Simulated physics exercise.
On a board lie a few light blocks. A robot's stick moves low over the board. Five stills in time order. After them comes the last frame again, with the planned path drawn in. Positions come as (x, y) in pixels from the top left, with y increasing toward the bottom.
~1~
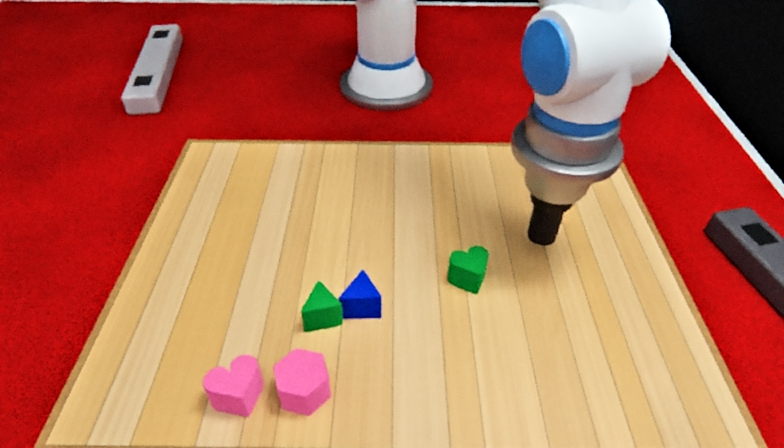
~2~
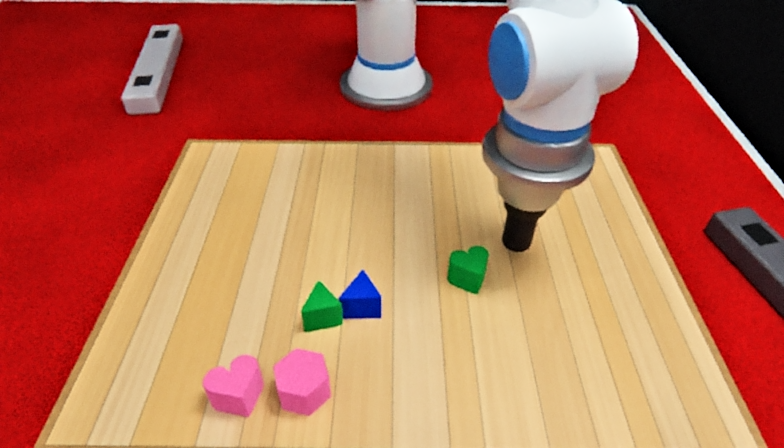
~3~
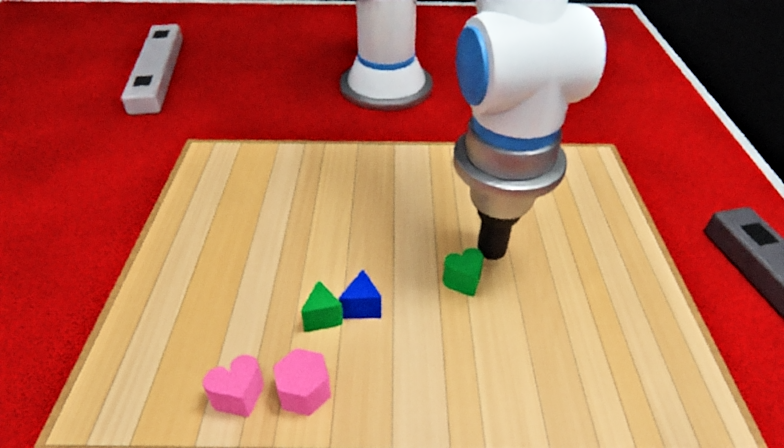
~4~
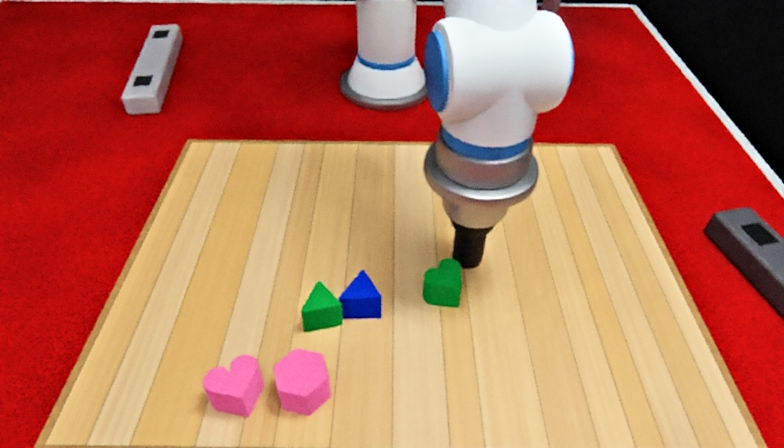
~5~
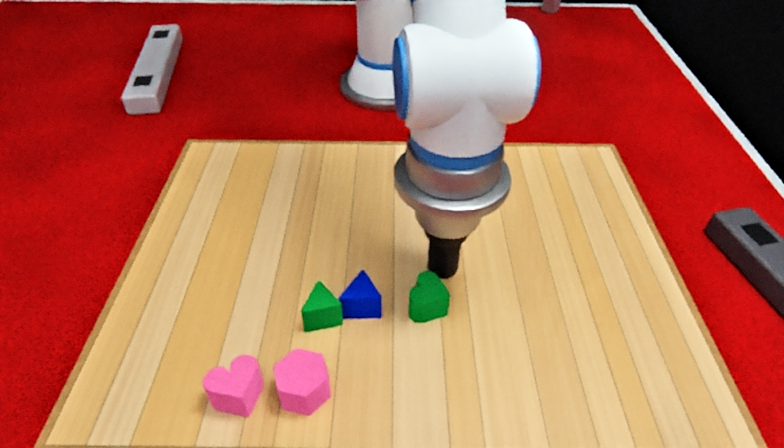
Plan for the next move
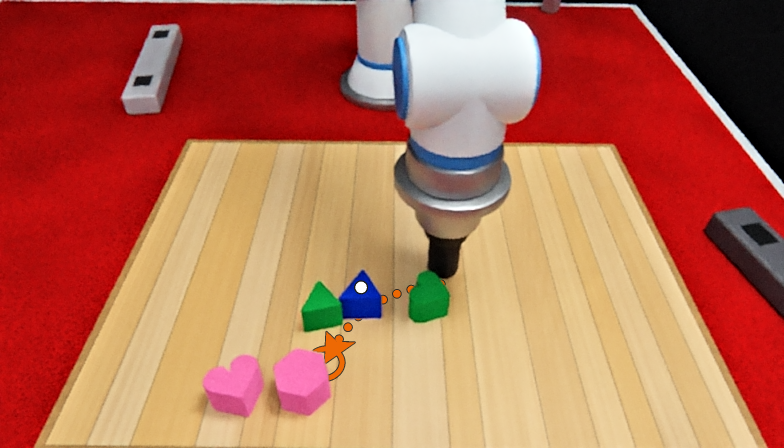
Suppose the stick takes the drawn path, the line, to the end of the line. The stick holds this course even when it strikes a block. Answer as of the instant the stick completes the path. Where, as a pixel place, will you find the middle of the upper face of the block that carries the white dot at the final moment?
If I read the scene right, the answer is (289, 339).
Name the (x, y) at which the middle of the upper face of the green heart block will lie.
Near (405, 298).
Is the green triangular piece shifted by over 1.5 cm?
My answer is yes.
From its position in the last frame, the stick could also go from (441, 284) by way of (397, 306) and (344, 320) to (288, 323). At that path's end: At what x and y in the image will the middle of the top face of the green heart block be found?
I'd say the green heart block ends with its top centre at (406, 311).
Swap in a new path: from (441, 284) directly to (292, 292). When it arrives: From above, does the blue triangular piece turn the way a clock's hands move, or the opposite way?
The block spins anticlockwise.
Drawn move, from (441, 284) via (393, 295) and (353, 322), ending at (325, 363); the dot is on the blue triangular piece.
The first path, step by step. One third of the way, stick (393, 280); green heart block (407, 297), turned 85° anticlockwise.
Two thirds of the way, stick (351, 307); green triangular piece (298, 307), turned 65° clockwise; blue triangular piece (323, 314); green heart block (405, 298), turned 95° anticlockwise.
At the end, stick (323, 349); pink hexagonal block (294, 378); green triangular piece (293, 308), turned 85° clockwise; blue triangular piece (289, 339), turned 20° clockwise; green heart block (405, 298), turned 95° anticlockwise.
